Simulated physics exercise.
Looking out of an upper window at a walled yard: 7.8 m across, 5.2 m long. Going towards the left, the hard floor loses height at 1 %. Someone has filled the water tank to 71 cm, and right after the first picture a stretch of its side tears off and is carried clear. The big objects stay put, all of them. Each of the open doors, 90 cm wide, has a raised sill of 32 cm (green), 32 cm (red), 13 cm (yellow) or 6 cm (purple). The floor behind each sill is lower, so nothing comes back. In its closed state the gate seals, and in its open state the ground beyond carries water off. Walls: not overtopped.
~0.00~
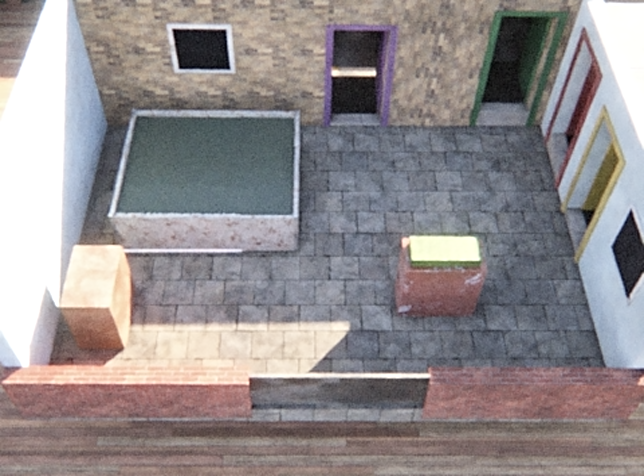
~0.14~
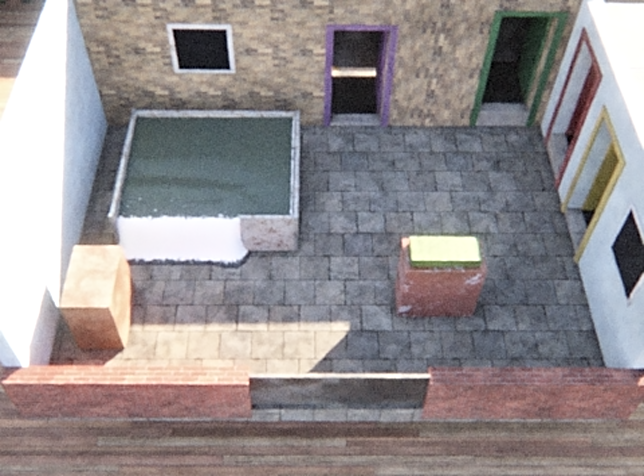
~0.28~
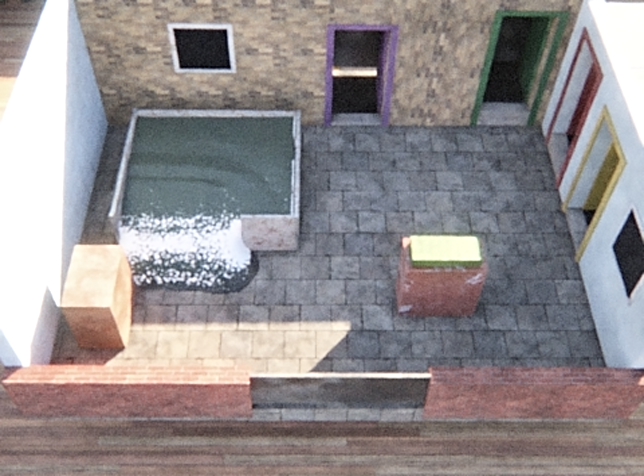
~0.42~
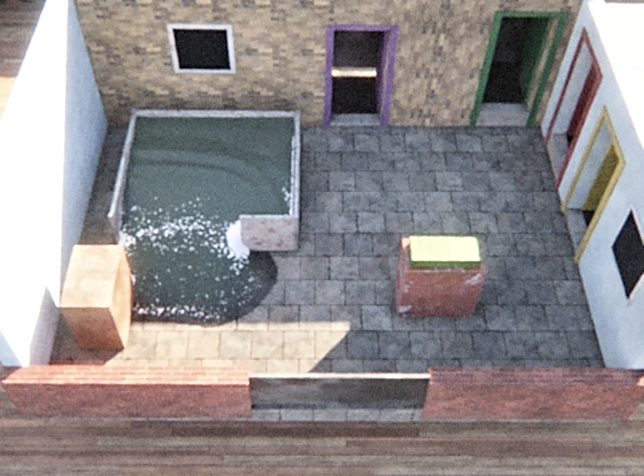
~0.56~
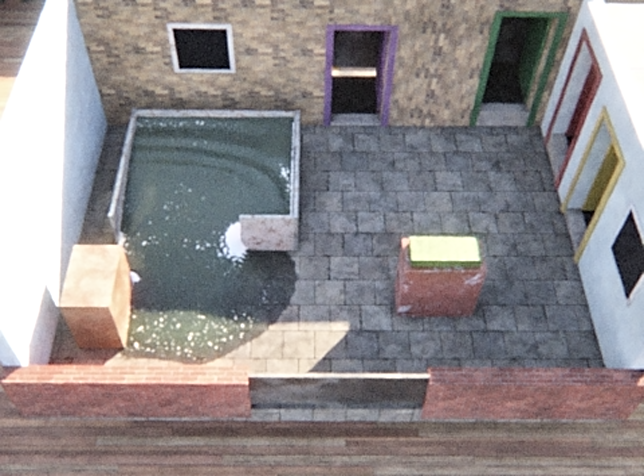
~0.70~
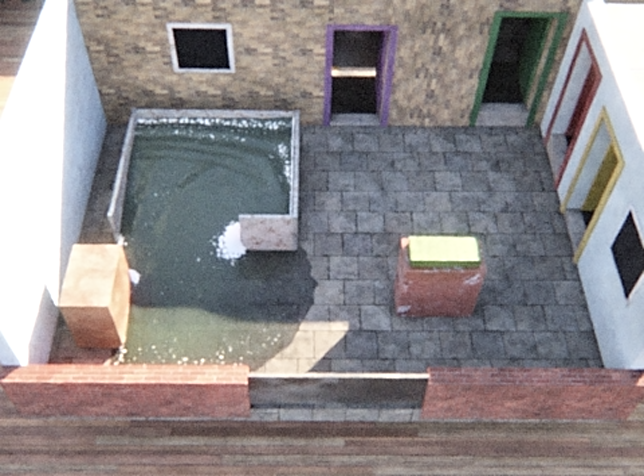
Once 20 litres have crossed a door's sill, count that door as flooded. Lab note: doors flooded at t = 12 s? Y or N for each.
Outcome: Green door: Short of the set amount. Red door: Short of the set amount. Yellow door: Short of the set amount. Purple door: Beyond the set amount.
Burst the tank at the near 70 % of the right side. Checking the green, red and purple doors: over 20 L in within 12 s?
So green ends up short of it, red short of it, purple past the limit.
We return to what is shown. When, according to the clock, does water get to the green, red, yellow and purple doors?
Doors: Green 5.5 s / red 4.5 s / yellow 3.8 s / purple 4.5 s.
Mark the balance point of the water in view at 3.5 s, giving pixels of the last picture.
It lies at roughly (213, 264) in pixels.
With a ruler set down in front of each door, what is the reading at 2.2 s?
Green 0 cm, red 0 cm, yellow 0 cm, purple 0 cm.
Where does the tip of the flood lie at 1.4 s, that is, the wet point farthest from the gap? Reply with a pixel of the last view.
That lands around (347, 393) in the last picture.
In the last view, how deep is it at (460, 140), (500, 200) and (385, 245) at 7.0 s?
Listed order: 19 / 5 / 5 cm.
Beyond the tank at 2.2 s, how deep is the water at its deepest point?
I'd say near 56 centimetres.
After 1.4 s water covers 25 % of the floor and is deepest (56 cm) near (150, 380); green door not reached, red door not reached, yellow door not reached, purple door not reached.
After 2.2 s water covers 35 % of the floor and is deepest (56 cm) near (41, 392); green door not reached, red door not reached, yellow door not reached, purple door not reached.
After 3.5 s water covers 60 % of the floor and is deepest (41 cm) near (54, 392); green door not reached, red door not reached, yellow door not reached, purple door not reached.
After 7.0 s water covers 95 % of the floor and is deepest (28 cm) near (538, 156); green door 20 cm at the sill, 0 L in, red door 17 cm at the sill, 0 L in, yellow door 9 cm at the sill, 0 L in, purple door 8 cm at the sill, 8 L in.
After 12.0 s water covers 100 % of the floor and is deepest (21 cm) near (149, 125); green door 8 cm at the sill, 0 L in, red door 8 cm at the sill, 0 L in, yellow door 8 cm at the sill, 4 L in, purple door 12 cm at the sill, 54 L in.
